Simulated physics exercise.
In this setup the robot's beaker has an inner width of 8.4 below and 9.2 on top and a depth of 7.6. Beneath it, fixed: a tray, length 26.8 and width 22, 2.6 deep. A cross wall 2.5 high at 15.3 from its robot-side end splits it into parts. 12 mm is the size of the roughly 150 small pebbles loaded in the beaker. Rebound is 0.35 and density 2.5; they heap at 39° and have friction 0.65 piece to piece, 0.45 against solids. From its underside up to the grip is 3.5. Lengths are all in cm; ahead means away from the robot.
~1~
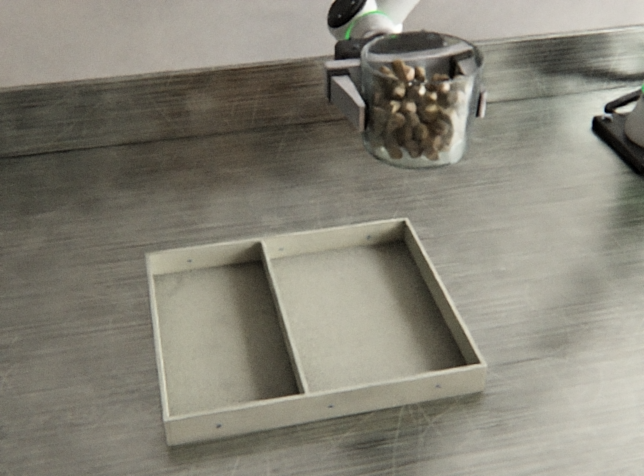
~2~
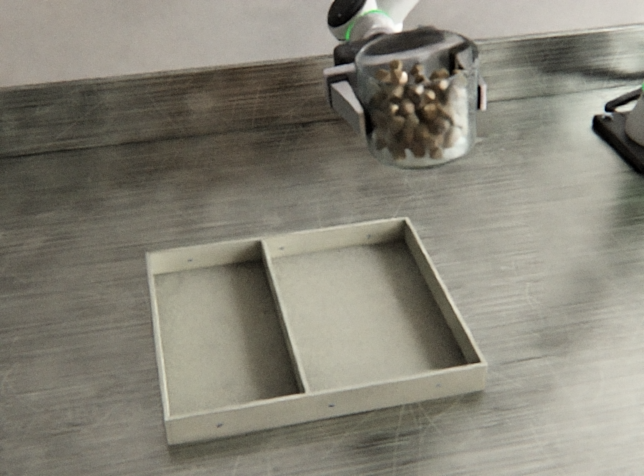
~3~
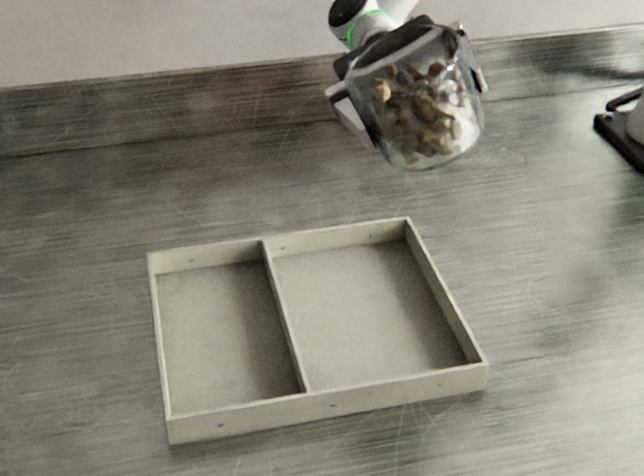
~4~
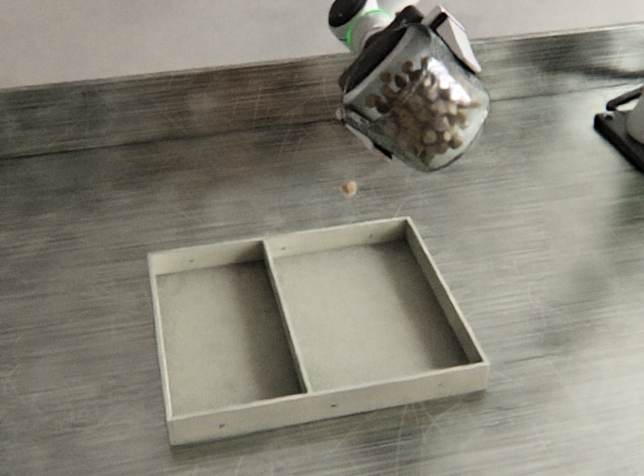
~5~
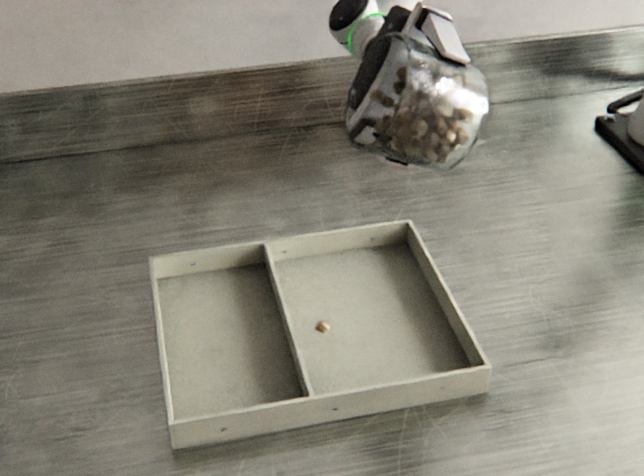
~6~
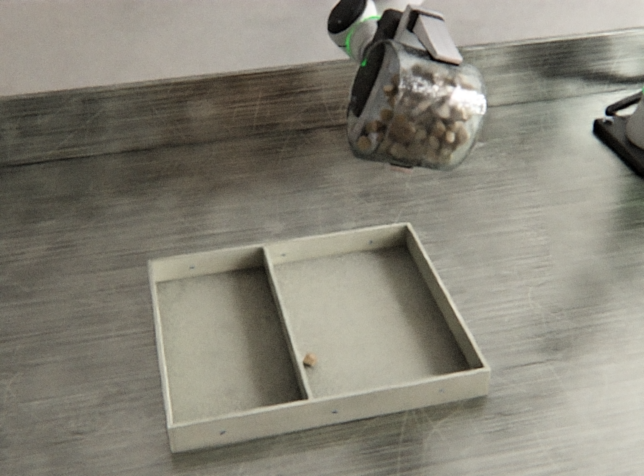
A clear beaker of small brownish pieces tilting in a robot gripper, one piece dropping into the divided tray's right-hand part.
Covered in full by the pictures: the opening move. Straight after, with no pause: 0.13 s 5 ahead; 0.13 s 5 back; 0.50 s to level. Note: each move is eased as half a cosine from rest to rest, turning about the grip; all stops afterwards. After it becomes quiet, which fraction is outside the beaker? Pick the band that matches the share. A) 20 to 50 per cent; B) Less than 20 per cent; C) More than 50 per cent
Answer: A.
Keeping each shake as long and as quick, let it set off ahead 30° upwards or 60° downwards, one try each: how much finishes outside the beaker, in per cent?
You'd get some 45 per cent with the first setting and some 5 per cent with the second.
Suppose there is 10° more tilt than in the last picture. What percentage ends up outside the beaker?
It would be near 55 per cent.
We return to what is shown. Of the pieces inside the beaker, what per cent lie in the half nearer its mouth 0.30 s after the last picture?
I'd guess about 45 percent of it.
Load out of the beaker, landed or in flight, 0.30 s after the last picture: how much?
About 35 per cent so far.
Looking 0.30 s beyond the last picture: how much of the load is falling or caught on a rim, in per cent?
I'd put it near 32 per cent.
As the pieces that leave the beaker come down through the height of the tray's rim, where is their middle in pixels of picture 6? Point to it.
Their middle lies around (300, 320).
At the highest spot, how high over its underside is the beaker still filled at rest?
I'd put it at close to 6.0 centimetres.
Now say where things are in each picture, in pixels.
The first picture shows the beaker middle at (419, 102), level; upper third of the load around (421, 98), from x 370 to 465, top at y 65; 148 in the beaker.
The second picture shows the beaker middle at (419, 101), tilted 7° forward; upper third of the load around (426, 94), from x 375 to 465, top at y 65.
The third picture shows the beaker middle at (419, 101), tilted 24° forward; upper third of the load around (433, 90), from x 375 to 470, top at y 65.
The fourth picture shows the beaker middle at (418, 102), tilted 46° forward; upper third of the load around (439, 88), from x 350 to 470, top at y 55; 147 in the beaker, 1 in flight or on a rim.
The fifth picture shows the beaker middle at (418, 106), tilted 63° forward; upper third of the load around (436, 85), from x 320 to 470, top at y 65; 147 in the beaker, 1 in the robot-side part.
The sixth picture shows the beaker middle at (416, 109), tilted 70° forward; upper third of the load around (436, 91), from x 310 to 465, top at y 70; 147 in the beaker, 1 in the robot-side part.
Then, 0.30 s on, tilted 69° forward, highest piece 22 above the table; 99 in the beaker, 1 in the robot-side part, 1 in the far-side part, 47 in flight or on a rim.
Then, 0.61 s on, tilted 15° forward, highest piece 25 above the table; 97 in the beaker, 26 in the robot-side part, 24 in the far-side part, 1 on the table or floor.
Then, 0.96 s on, level, highest piece 25 above the table; 97 in the beaker, 26 in the robot-side part, 24 in the far-side part, 1 on the table or floor.
Then, 2.01 s on, level, highest piece 25 above the table; 97 in the beaker, 26 in the robot-side part, 24 in the far-side part, 1 on the table or floor.
In the end, 97 in the beaker, 26 in the robot-side part, 24 in the far-side part, 1 on the table or floor. That is 34 % outside the beaker.
